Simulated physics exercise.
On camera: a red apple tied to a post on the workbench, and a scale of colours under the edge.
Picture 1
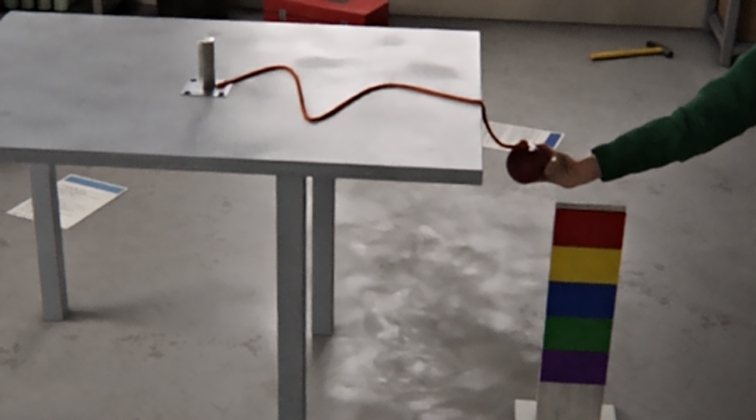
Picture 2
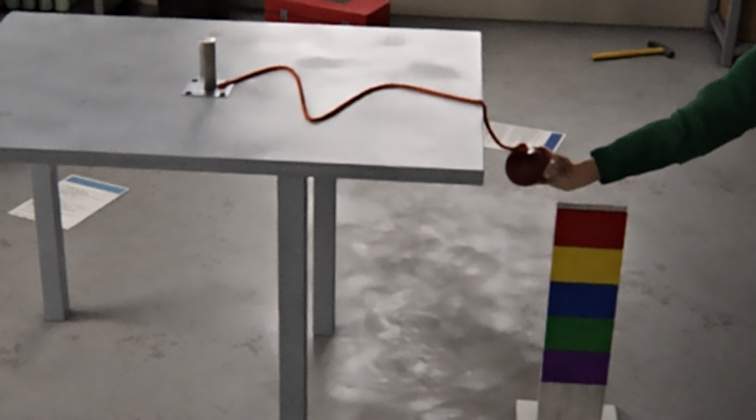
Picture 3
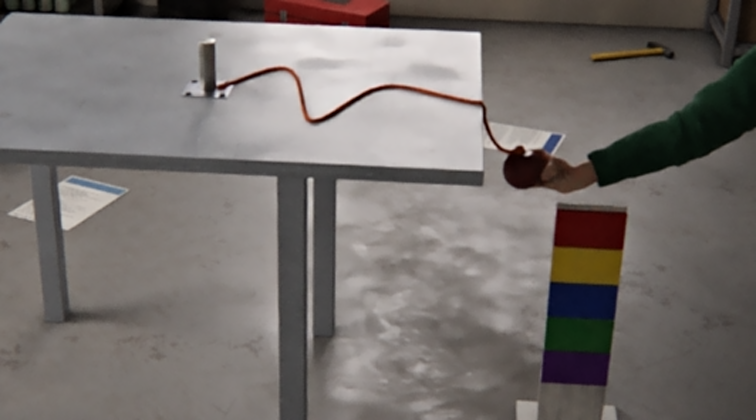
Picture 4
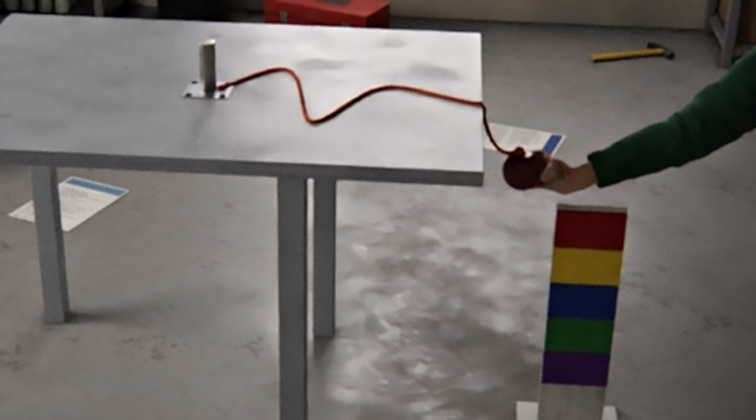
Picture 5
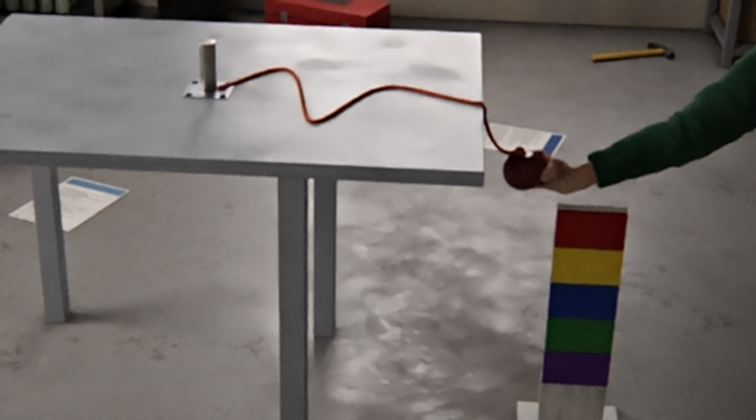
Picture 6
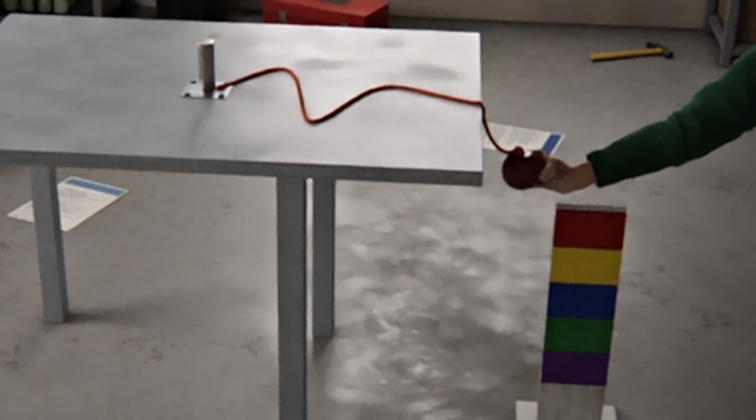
We see a hand in a green sleeve holding a red apple just beyond a workbench's edge, above a striped colour scale, while a slack, wavy cord links the apple to a post; almost nothing moves throughout.
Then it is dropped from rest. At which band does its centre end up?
Its centre hangs level with the purple band.
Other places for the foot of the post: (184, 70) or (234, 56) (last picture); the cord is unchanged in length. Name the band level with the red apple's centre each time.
It would be green; purple.
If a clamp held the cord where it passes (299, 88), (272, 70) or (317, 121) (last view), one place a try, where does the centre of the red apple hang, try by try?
Try by try, around (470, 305), (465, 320) and (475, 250).
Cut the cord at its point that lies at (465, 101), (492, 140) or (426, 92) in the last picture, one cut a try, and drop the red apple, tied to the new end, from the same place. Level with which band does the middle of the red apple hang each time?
It would be blue; green; yellow.
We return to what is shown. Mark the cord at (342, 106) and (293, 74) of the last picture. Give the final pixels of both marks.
About (481, 117), and the other about (327, 90).
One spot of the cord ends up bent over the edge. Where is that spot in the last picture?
That spot is around (333, 113).
A little later, apple near (471, 322); level with green.
Next, apple near (452, 341); level with purple.
When it is over, apple near (464, 345); level with purple. Its middle rests at the purple band.
